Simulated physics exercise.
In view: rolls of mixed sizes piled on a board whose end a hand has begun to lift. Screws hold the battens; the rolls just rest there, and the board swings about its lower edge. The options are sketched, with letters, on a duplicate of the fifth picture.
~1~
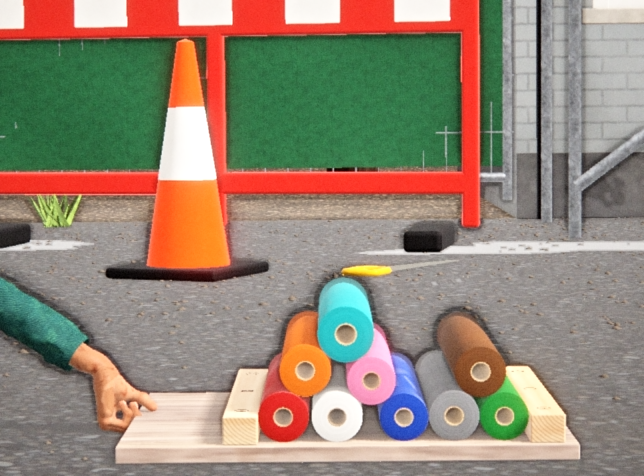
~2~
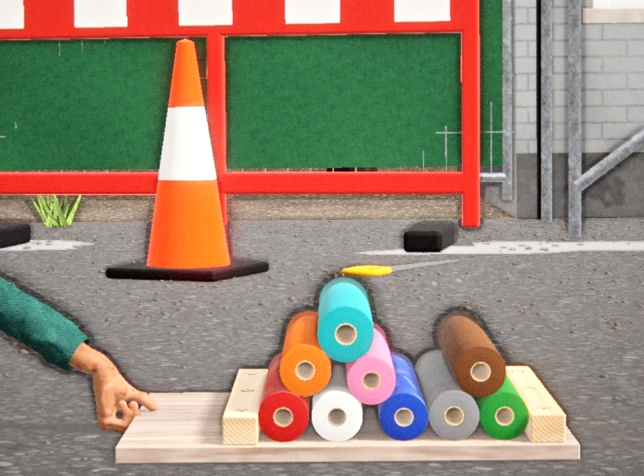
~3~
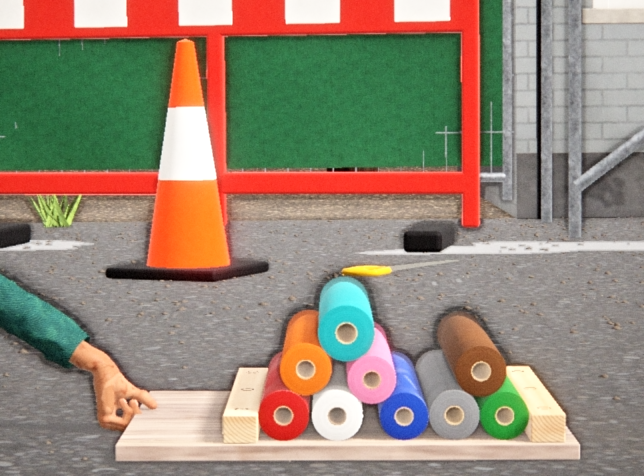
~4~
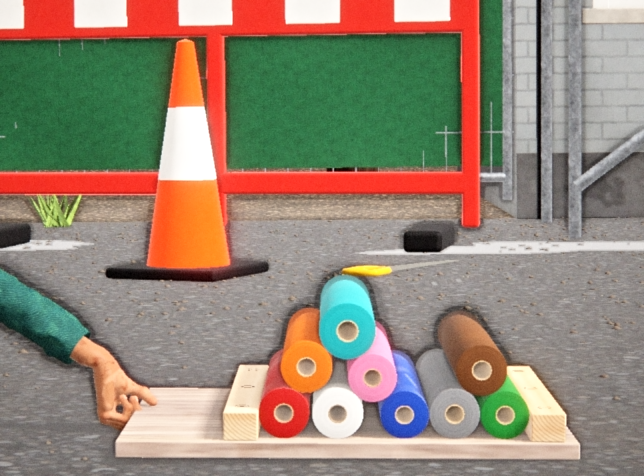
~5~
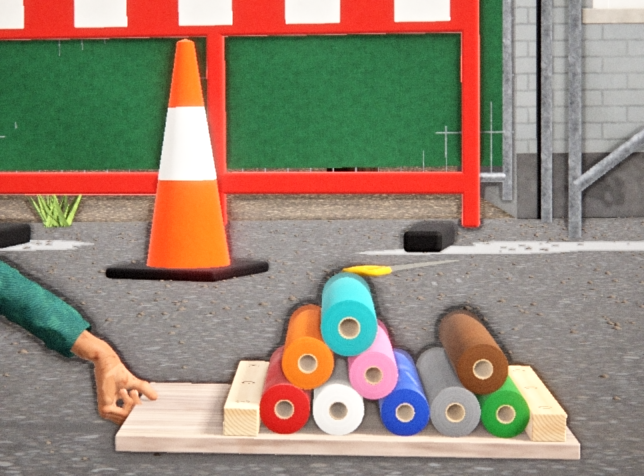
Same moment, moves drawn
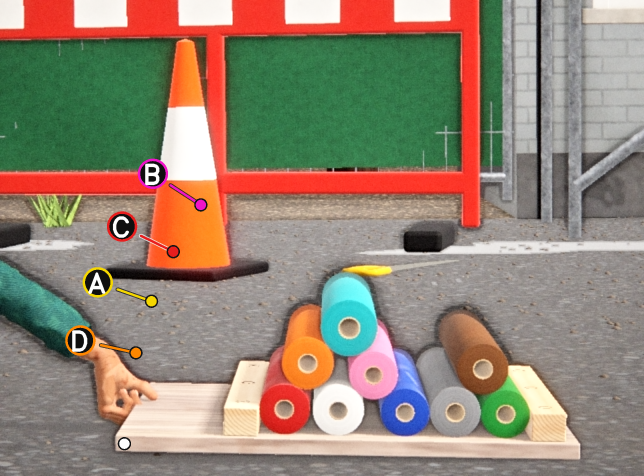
On tarmac beside a traffic cone and a red-framed barrier, coloured rolls sit piled between wooden blocks on a board. The board stays almost still at first, then a hand raises its left end very slightly.
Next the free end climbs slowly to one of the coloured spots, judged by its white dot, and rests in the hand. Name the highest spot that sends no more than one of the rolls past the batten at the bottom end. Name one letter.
It can be raised to A.
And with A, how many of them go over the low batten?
It comes to none.
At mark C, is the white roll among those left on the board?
Yes.
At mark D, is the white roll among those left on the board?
Yes.
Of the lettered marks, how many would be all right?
The number is two.
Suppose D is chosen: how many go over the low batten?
It comes to none.
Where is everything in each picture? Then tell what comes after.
Grey roll (454, 415); green roll (504, 416); orange roll (305, 371), in the first picture.
Orange roll (305, 370); pink roll (371, 380), in the second picture.
Board (346, 410); turquoise roll (346, 333), in the third picture.
Board (346, 408); red roll (284, 413); white roll (338, 414), in the fourth picture.
Board (347, 405); red roll (285, 409); white roll (338, 410), in the fifth picture.
On the marked copy, A at (152, 301); B at (201, 205); C at (173, 252); D at (136, 353); the white dot at (124, 444).
Following A. Soon after the start, board at 14°.
Later, board at 20°.
In the end, board at 20°, none over the low batten.
As for the rest, B four over the low batten (orange, pink, brown, turquoise); C three over the low batten (pink, brown, turquoise); D none over the low batten.
